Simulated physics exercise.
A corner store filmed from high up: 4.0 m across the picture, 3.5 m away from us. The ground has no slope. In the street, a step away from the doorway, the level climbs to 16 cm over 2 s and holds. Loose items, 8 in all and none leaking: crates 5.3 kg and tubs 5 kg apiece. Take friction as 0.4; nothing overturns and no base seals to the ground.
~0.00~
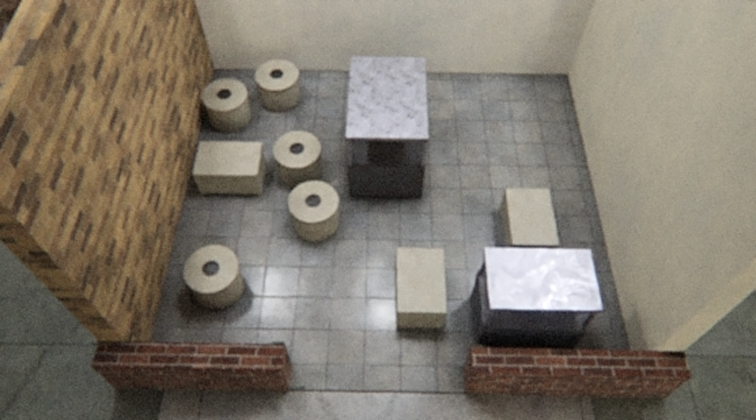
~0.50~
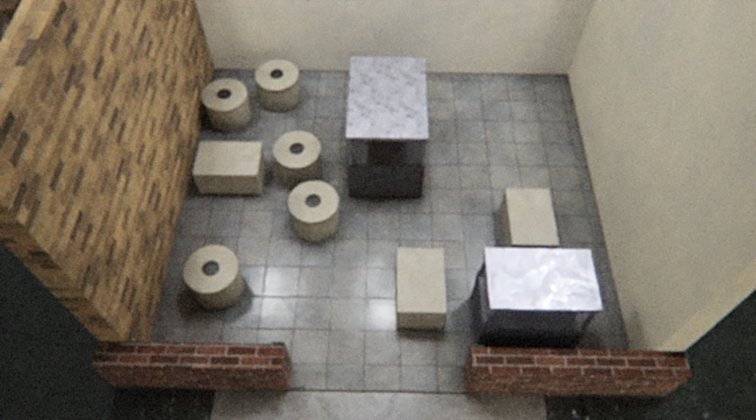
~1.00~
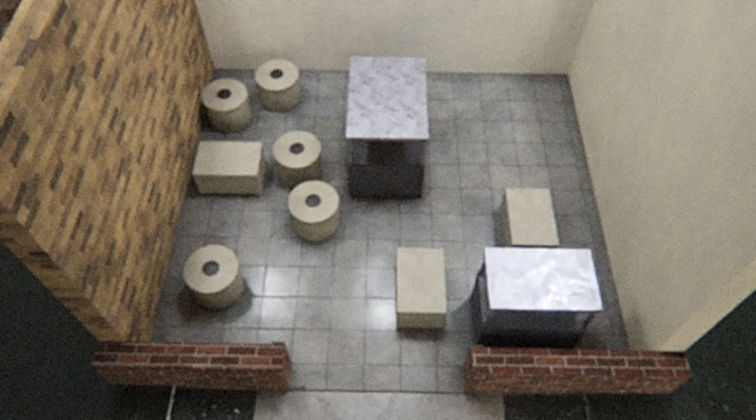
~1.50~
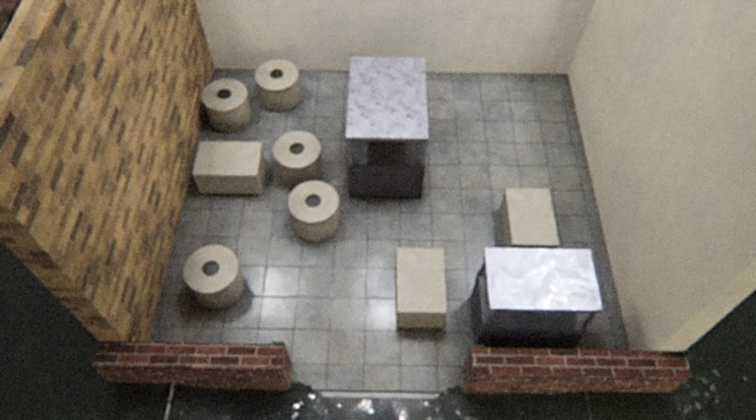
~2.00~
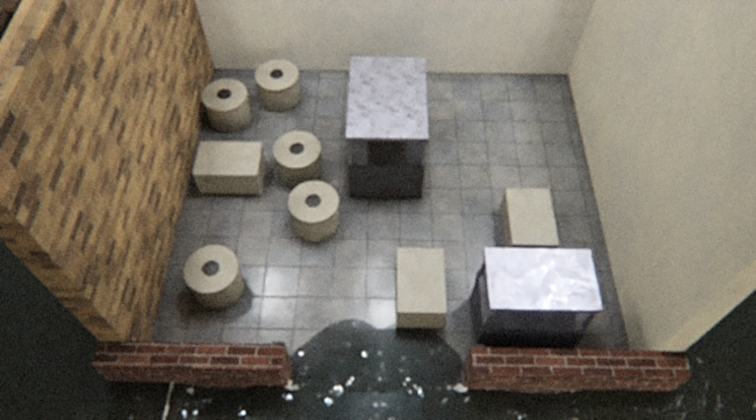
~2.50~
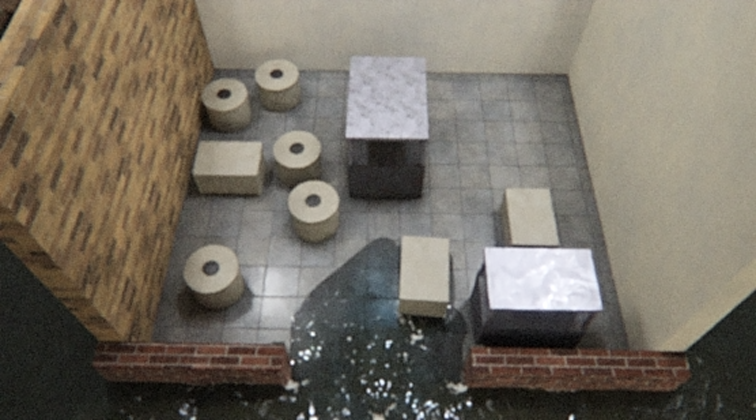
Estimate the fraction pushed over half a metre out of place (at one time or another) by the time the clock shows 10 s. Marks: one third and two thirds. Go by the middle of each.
That comes to at least two thirds.
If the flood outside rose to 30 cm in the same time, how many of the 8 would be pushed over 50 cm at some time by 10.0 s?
In that case 8 of them.
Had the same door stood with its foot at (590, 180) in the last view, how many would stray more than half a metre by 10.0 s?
In that case 7 of them.
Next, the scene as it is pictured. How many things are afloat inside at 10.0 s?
At that moment 8.
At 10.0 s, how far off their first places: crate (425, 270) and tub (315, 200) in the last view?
In that order: 150 cm, 80 cm.
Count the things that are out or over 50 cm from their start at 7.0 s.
By then 5.
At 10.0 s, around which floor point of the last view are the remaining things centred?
Near (375, 165).
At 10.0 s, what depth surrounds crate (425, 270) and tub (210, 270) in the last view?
About 9 and 4 cm.
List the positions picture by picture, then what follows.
The first frame shows a crate at (421, 279), on the bottom; a crate at (228, 158) rests on the ground; water covers 0.0 m2; 0 of 8 have shifted.
The second frame shows a crate at (421, 279), on the bottom; a crate at (228, 158), on the bottom; 0.0 m2 under water; 0 of 8 have shifted.
The third frame shows a crate at (421, 279) rests on the ground; a crate at (228, 158), on the bottom; 0.0 m2 under water; 0 of 8 have shifted.
The fourth frame shows a crate at (421, 279), on the bottom; a crate at (228, 158) rests on the ground; 0.0 m2 under water; 0 of 8 have shifted.
The fifth frame shows a crate at (421, 279) rests on the ground; a crate at (228, 158) rests on the ground; water covers 0.4 m2; 0 of 8 have shifted.
The sixth frame shows a crate at (425, 268) rests on the ground, 11 cm from its start; a crate at (228, 158) rests on the ground; 1.1 m2 under water; 1 of 8 have shifted.
After 3.5 s 1 of 8 are over 50 cm from their spots; 0 afloat.
After 4.5 s 3 of 8 are over 50 cm from their spots; 1 afloat.
After 7.0 s 5 of 8 are over 50 cm from their spots; 6 afloat.
After 10.0 s 7 of 8 are over 50 cm from their spots, and 7 have been at some point; 8 afloat.
